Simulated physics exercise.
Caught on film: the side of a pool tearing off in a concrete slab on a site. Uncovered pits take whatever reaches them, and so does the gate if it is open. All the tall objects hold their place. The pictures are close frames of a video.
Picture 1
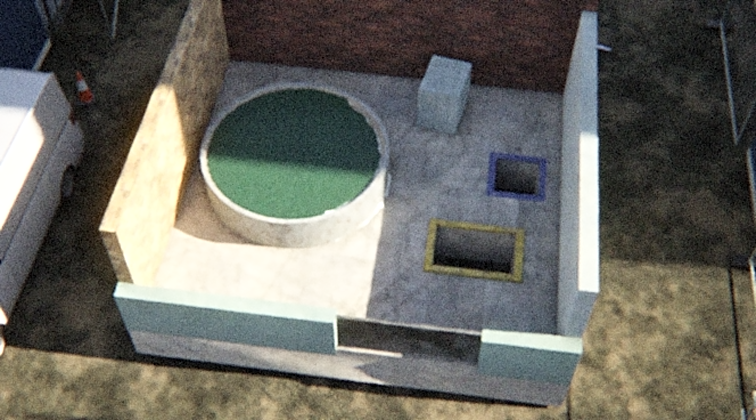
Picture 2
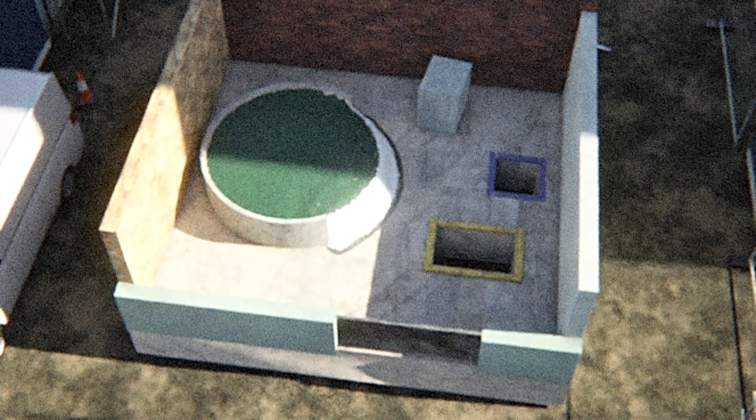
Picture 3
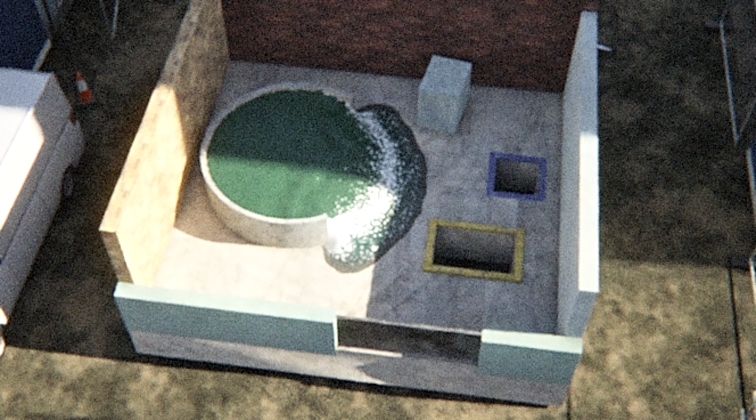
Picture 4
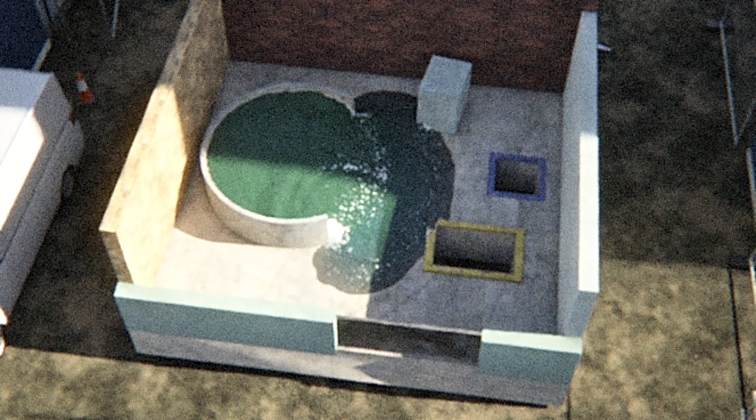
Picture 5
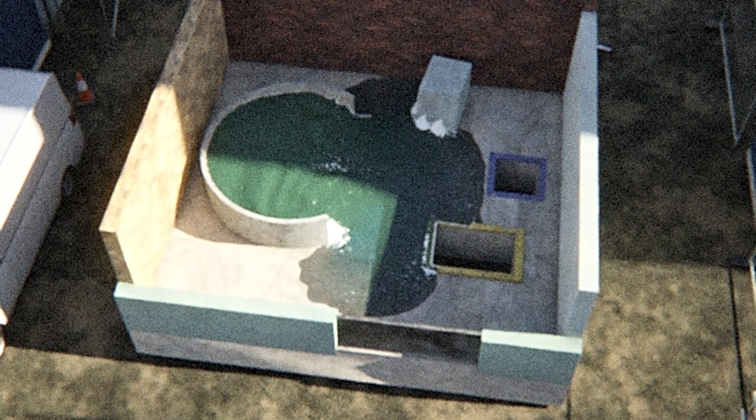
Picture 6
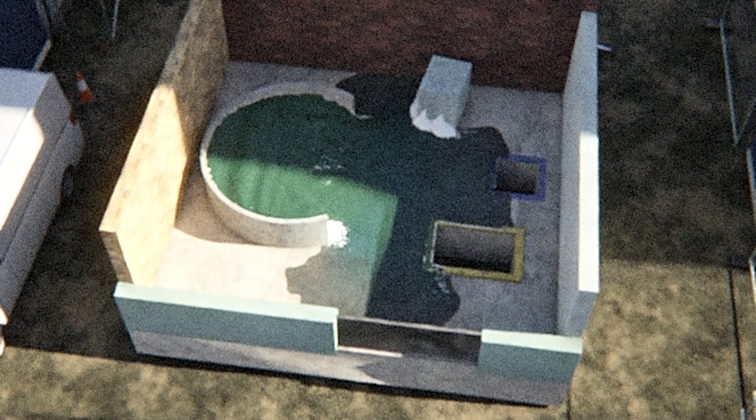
The video shows a round pool of green water on a walled concrete slab as its right side breaks open and water pours out, spreading around a pale block and reaching the edges of the yellow and blue framed openings.
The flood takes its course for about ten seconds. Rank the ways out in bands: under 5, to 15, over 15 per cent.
The gate takes under 5 %; the yellow pit takes over 15 %; the blue pit takes over 15 %.
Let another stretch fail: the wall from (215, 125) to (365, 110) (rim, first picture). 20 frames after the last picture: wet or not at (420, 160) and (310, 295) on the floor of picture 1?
One after the other: Awash, dry.
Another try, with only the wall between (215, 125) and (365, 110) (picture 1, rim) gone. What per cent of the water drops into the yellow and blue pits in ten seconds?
In per cent: Yellow 8, blue 14.
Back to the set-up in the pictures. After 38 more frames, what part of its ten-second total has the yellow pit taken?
I make it 85 per cent.
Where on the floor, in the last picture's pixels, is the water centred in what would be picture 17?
Roughly at (377, 183).
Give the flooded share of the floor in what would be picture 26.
Some 80 per cent.
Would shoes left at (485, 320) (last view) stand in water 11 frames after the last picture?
Verdict: Wet.
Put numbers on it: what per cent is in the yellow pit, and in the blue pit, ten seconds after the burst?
In turn 24 and 34 per cent.
A moment on, water covers 55 % of the floor; the gate 0 %, the yellow pit 4 %, the blue pit 2 %.
Next, water covers 70 % of the floor; the gate 0 %, the yellow pit 8 %, the blue pit 8 %.
Then, water covers 80 % of the floor; the gate 0 %, the yellow pit 14 %, the blue pit 18 %.
Later, water covers 95 % of the floor; the gate 0 %, the yellow pit 20 %, the blue pit 28 %.
In the end, water covers 100 % of the floor; the gate 0 %, the yellow pit 23 %, the blue pit 34 %.
